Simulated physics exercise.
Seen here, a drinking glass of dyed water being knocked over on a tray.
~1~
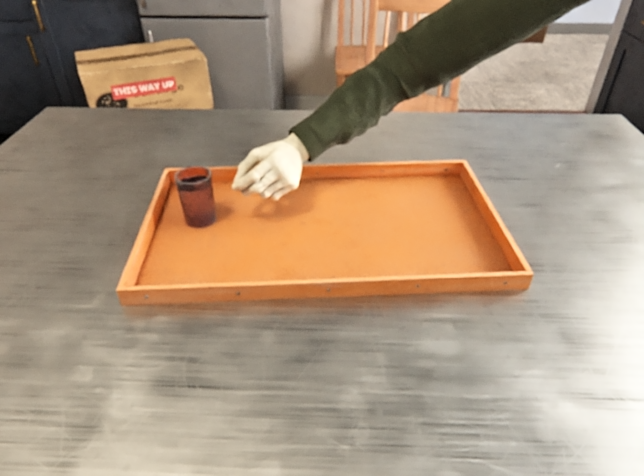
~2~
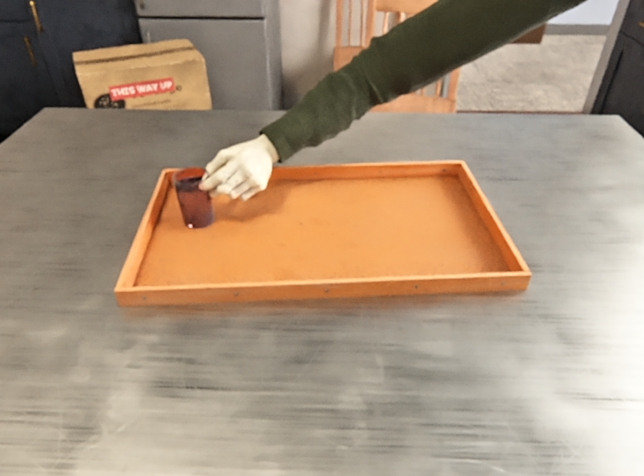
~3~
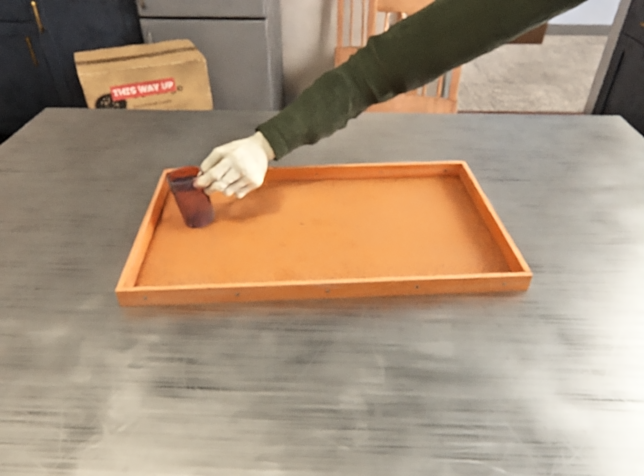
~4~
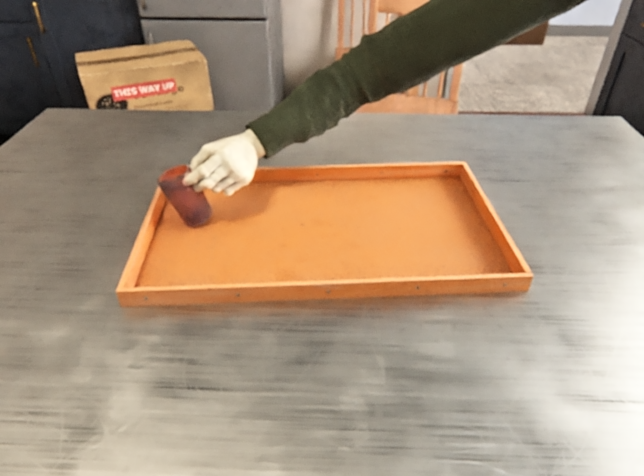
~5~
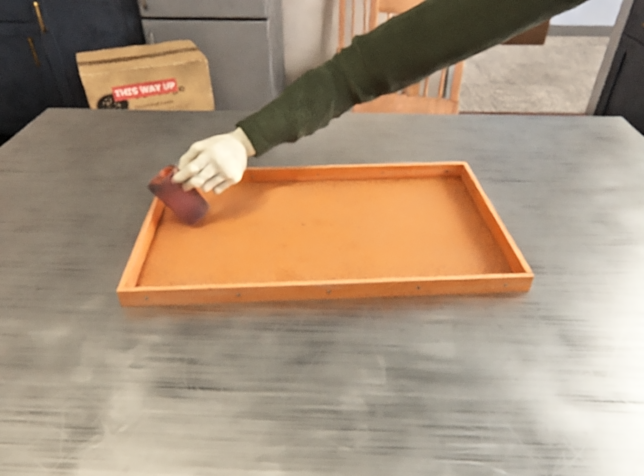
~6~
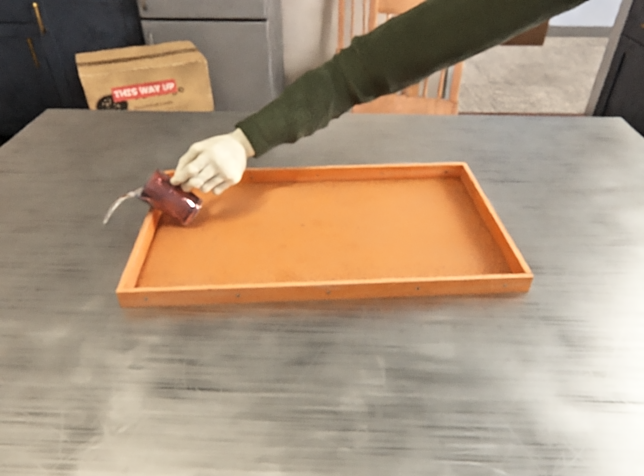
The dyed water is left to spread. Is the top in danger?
It wets the top as well.
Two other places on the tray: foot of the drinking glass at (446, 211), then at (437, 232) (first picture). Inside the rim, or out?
One: It stays in the tray. Two: It stays in the tray.
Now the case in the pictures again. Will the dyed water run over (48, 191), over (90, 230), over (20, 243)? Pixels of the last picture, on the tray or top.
First wet, second reached, third wet.
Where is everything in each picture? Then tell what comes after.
In the first frame, it stands upright; drinking glass (197, 196) about three quarters full; tray (318, 279).
In the second frame, the hand pushes it; drinking glass about three quarters full, surface at (193, 184).
In the third frame, the hand pushes it; drinking glass (192, 196) about three quarters full.
In the fourth frame, the hand pushes it; drinking glass about three quarters full, surface at (178, 183); tray (318, 280).
In the fifth frame, the hand pushes it; drinking glass (179, 194) tipped 30°.
In the sixth frame, it is falling; drinking glass (170, 197) tipped 50°.
Soon after, the drinking glass lies across the rim; the puddle covers about as much as a plate; it is on the top, beyond the rim.
Later, the puddle covers about as much as a tray; it is on the top, beyond the rim.
In the end, the puddle covers about as much as a tray; it is on the top, beyond the rim.
